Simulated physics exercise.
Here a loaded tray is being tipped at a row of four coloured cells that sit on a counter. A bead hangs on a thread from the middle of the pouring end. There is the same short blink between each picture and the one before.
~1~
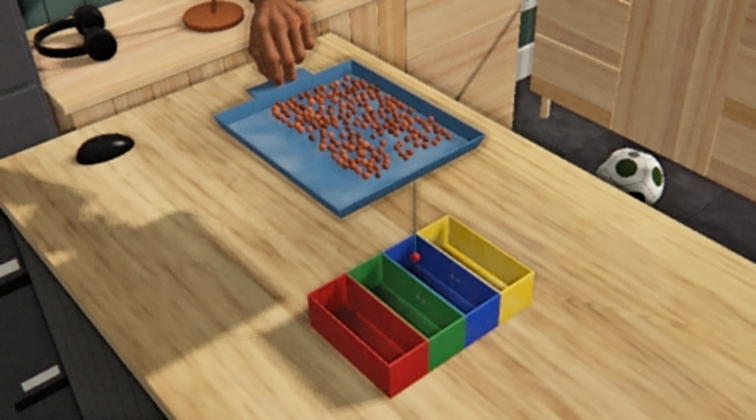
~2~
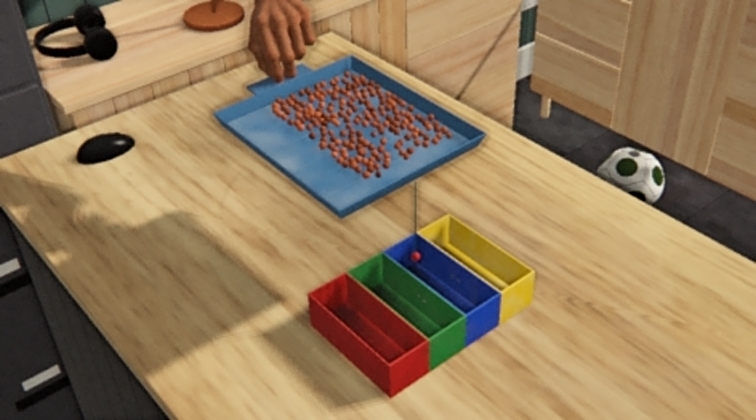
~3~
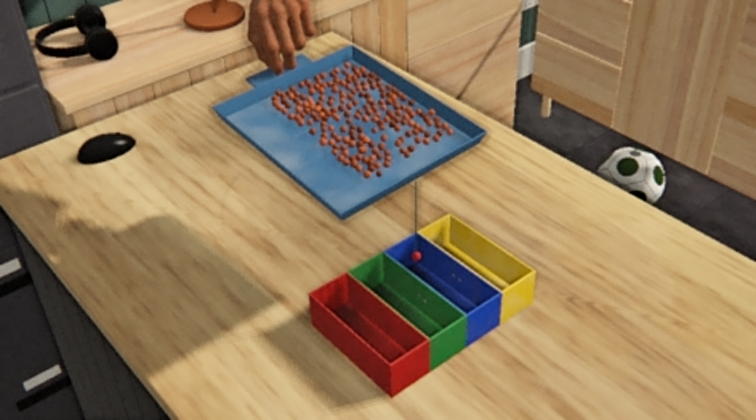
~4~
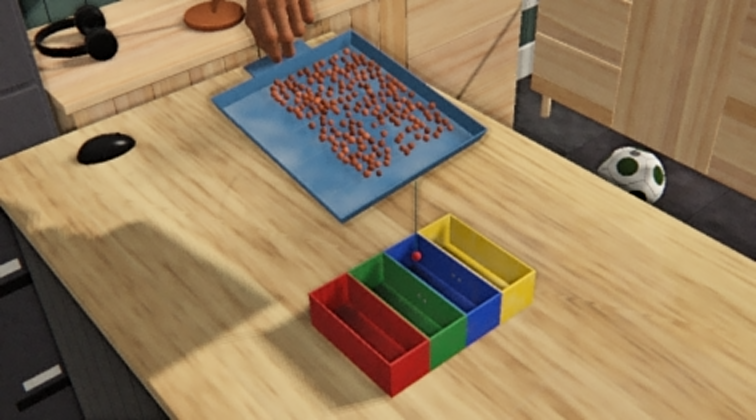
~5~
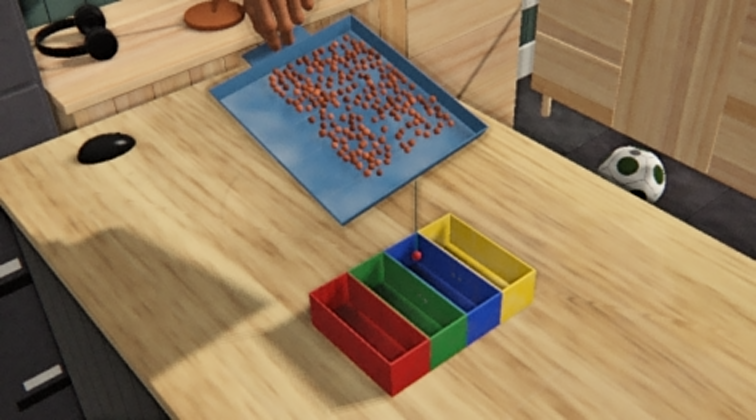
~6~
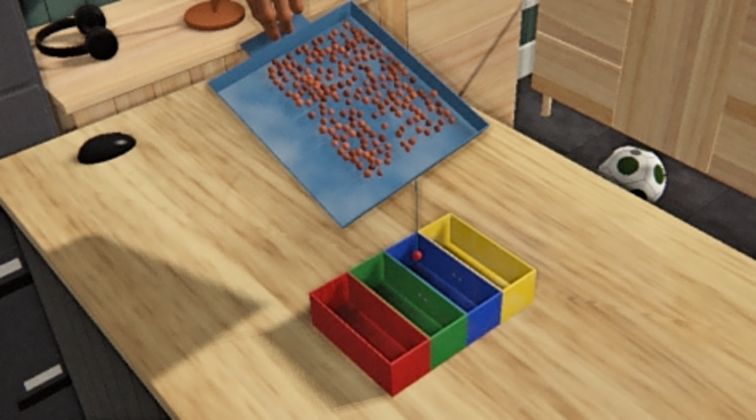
Blue tray of small clay-coloured pellets tilting gradually, a hand raising its handle end above red, green, blue and yellow cells.
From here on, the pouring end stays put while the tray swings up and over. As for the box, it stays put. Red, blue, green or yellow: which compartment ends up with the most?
The red one.
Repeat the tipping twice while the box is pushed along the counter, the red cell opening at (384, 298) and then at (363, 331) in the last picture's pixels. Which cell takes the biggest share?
First try: The red one. Second try: The cell in red.
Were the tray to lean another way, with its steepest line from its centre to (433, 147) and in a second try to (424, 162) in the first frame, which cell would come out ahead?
Well, with the first heading it's the yellow cell, and with the second it's yellow.
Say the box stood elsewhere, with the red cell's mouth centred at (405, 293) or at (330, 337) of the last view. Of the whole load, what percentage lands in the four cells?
Estimates in order: 20 percent, 100 percent.
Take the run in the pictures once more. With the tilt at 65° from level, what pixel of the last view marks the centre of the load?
At about (363, 213).
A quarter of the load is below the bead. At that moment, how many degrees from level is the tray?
That happens at close to 75 degrees.
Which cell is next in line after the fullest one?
Second place belongs to the green cell.
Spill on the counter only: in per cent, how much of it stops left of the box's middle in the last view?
About 100 per cent.
Soon, tray tipped steeply; most on the tray; a stray few in the green cell; about a quarter falling or outside the box.
A while on, tray tipped past a quarter turn; a small part on the tray; about half in the red cell; a small part in the green cell; a stray few in the blue cell; about a quarter falling or outside the box.
Towards the end, tray tipped past a quarter turn; about two thirds in the red cell; a small part in the green cell; a stray few in the blue cell; a small part falling or outside the box.
Finally, tray tipped past a quarter turn; about two thirds in the red cell; a small part in the green cell; a stray few in the blue cell; none in the yellow cell; a small part outside the box.
